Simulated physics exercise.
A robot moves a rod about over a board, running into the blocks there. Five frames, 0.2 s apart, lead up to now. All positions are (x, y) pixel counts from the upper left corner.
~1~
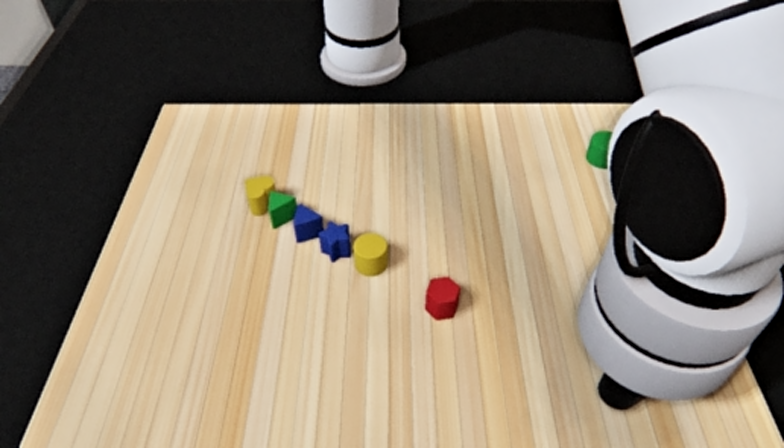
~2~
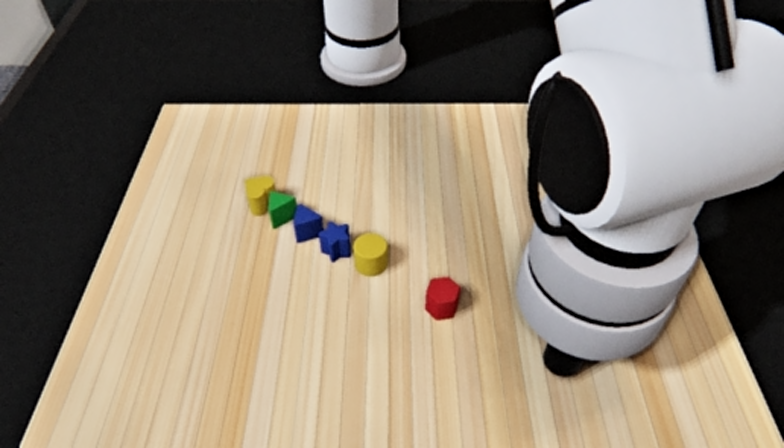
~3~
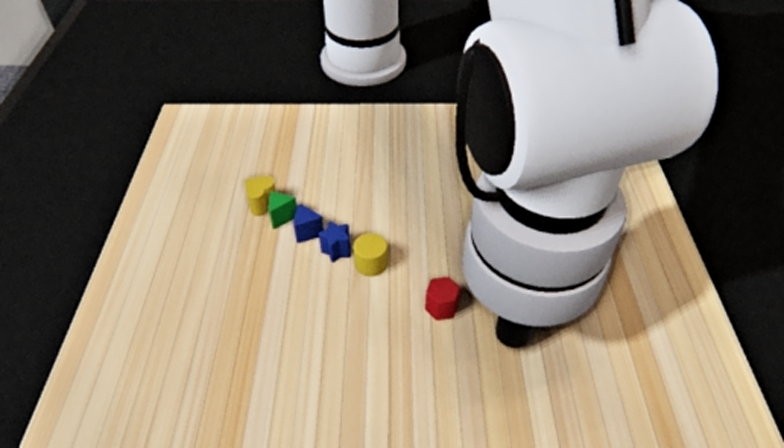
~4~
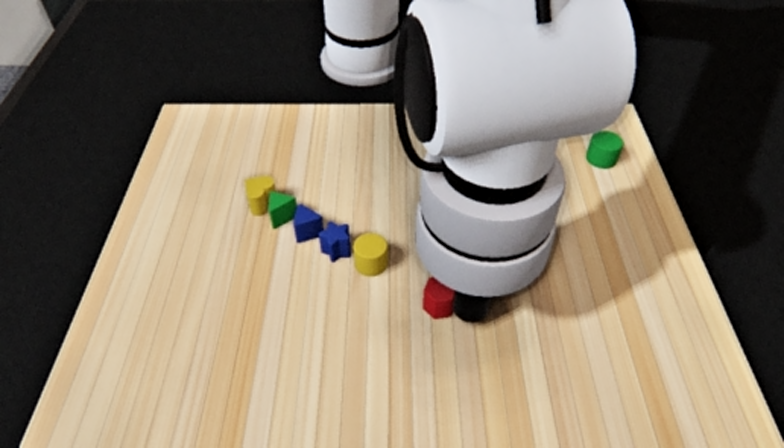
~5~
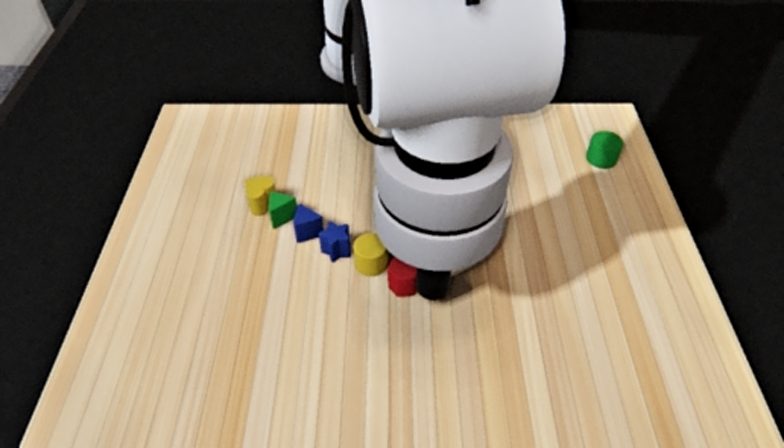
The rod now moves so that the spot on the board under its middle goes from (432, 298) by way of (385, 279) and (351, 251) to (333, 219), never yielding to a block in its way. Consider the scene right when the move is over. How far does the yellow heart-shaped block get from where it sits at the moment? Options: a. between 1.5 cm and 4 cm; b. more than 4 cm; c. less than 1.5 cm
Correct choice: C.
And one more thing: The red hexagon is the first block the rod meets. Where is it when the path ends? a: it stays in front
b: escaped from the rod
The one that fits is a, it stays in front.
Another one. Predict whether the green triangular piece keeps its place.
That block ends up displaced.
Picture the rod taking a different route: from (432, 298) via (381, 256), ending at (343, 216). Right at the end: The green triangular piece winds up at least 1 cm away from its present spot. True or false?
True.
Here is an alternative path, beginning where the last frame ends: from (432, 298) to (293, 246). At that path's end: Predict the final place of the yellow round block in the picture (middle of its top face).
By then it is at (338, 194).
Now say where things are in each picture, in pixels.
Lower end of the rod (617, 393), tops of blocks, yellow heart-shaped block (258, 185), green triangular piece (278, 199), blue star-shaped block (335, 232), yellow round block (371, 245), red hexagon (443, 289), in the first picture.
Rod (561, 361), blocks as before, in the second picture.
Rod (513, 333), blocks as before, in the third picture.
Rod (470, 309), red hexagon (441, 287), in the fourth picture.
Rod (433, 287), yellow heart-shaped block (258, 185), green triangular piece (278, 199), blue star-shaped block (335, 232), yellow round block (371, 245), red hexagon (405, 266), in the fifth picture.
What follows on the original path. One third of the way, rod (384, 269); blue star-shaped block (316, 220), turned 50° anticlockwise; yellow round block (347, 223); red hexagon (362, 243), turned 30° clockwise.
Two thirds of the way, rod (350, 240); green triangular piece (270, 197); blue star-shaped block (315, 208); yellow round block (339, 188); red hexagon (344, 209), turned 95° clockwise.
At the end, rod (332, 208); yellow heart-shaped block not moved; green triangular piece (270, 197); blue star-shaped block (302, 196), turned 185° anticlockwise; yellow round block (342, 160); red hexagon (338, 180), turned 145° clockwise.
